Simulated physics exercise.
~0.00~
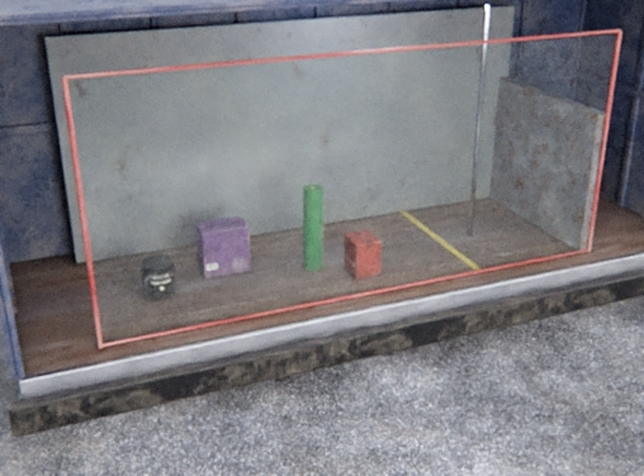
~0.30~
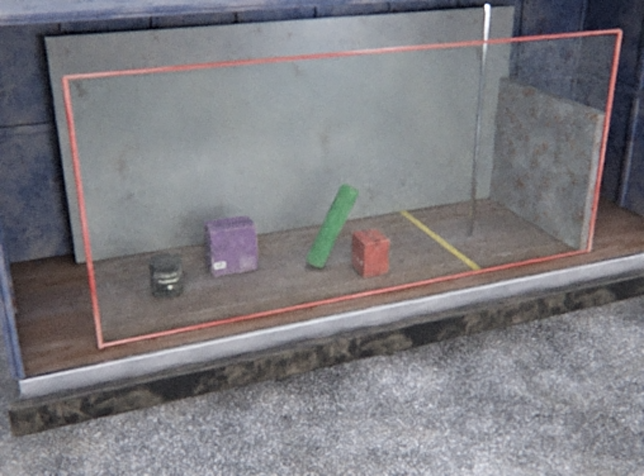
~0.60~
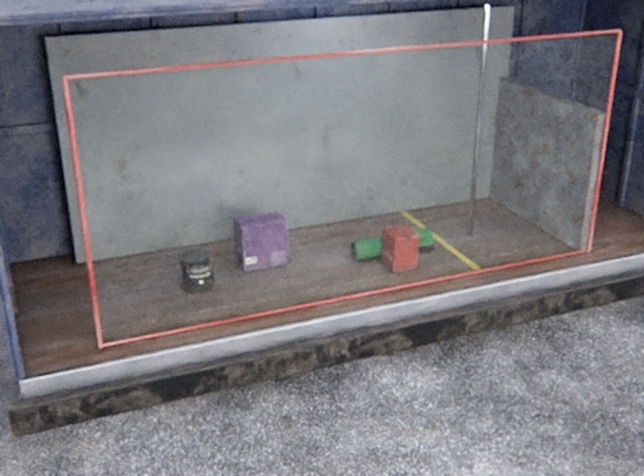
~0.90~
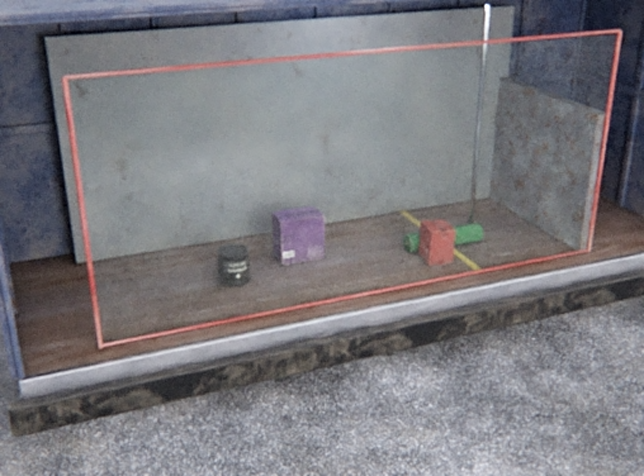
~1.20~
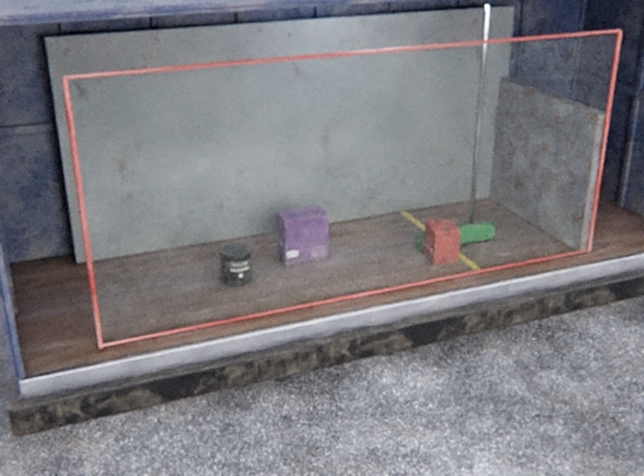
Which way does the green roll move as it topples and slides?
The green roll moves to the right.
